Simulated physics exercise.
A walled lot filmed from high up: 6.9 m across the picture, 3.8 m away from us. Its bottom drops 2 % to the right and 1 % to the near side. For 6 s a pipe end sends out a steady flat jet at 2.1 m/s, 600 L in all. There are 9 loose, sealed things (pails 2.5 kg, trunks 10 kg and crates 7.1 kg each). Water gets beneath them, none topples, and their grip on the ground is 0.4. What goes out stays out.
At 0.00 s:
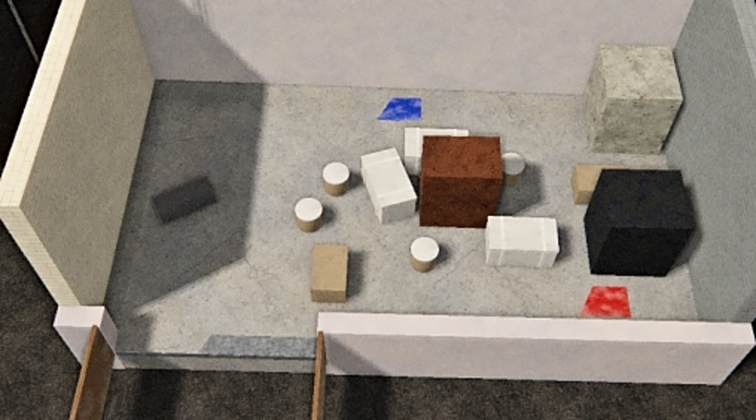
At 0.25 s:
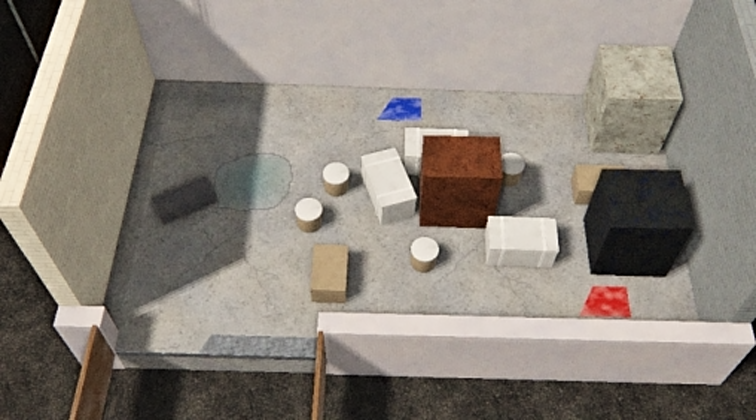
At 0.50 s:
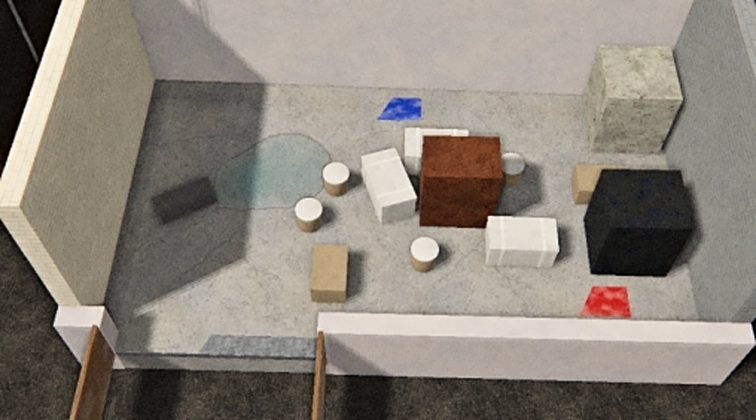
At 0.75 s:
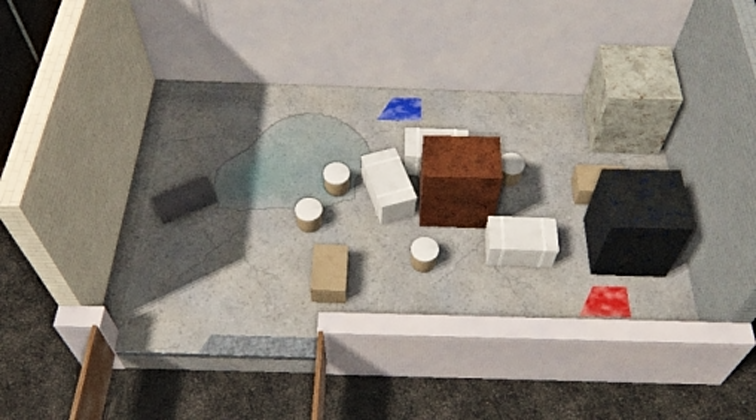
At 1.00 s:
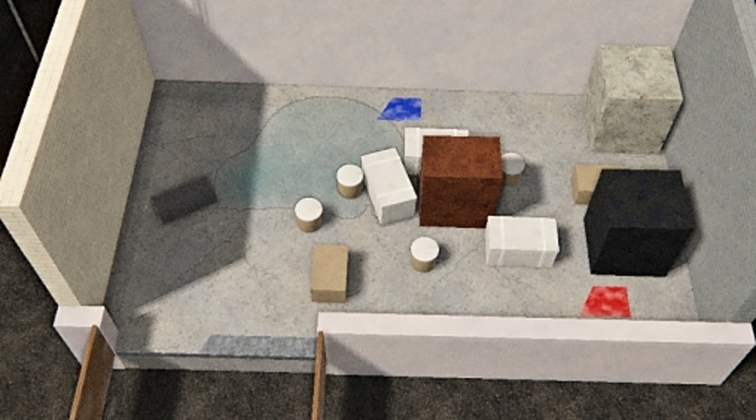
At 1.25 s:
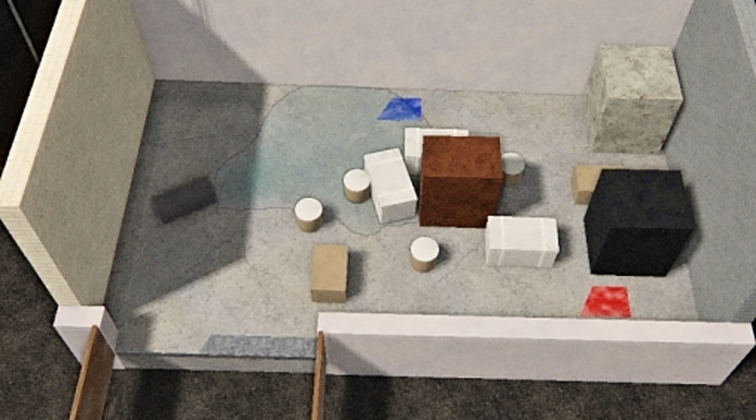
The video shows a walled lot scattered with boxes and small round containers as a shallow sheet of water spreads from the left across the floor, reaching the blue patch and nudging one round container slightly right against a white box.
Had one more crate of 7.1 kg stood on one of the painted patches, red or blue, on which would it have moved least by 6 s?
The red one is safe.
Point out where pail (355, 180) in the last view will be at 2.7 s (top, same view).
Near (371, 224).
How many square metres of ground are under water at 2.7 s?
Roughly 8.0 m2.
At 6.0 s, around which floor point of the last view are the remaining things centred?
Near (456, 229).
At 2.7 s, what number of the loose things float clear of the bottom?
1 of them.
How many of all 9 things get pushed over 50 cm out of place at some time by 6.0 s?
3 of them.
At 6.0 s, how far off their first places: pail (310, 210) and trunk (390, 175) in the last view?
In that order: 0 cm, 20 cm.
After 1.8 s on red it would be 0 cm off in 0 cm of water; on blue it would be 23 cm off in 4 cm of water.
After 2.7 s on red it would be 0 cm off in 0 cm of water; on blue it would be 100 cm off in 6 cm of water.
After 4.2 s on red it would be 0 cm off in 0 cm of water; on blue it would be 219 cm off in 9 cm of water.
After 6.0 s on red it would be 0 cm off in 2 cm of water; on blue it would be 283 cm off in 6 cm of water.
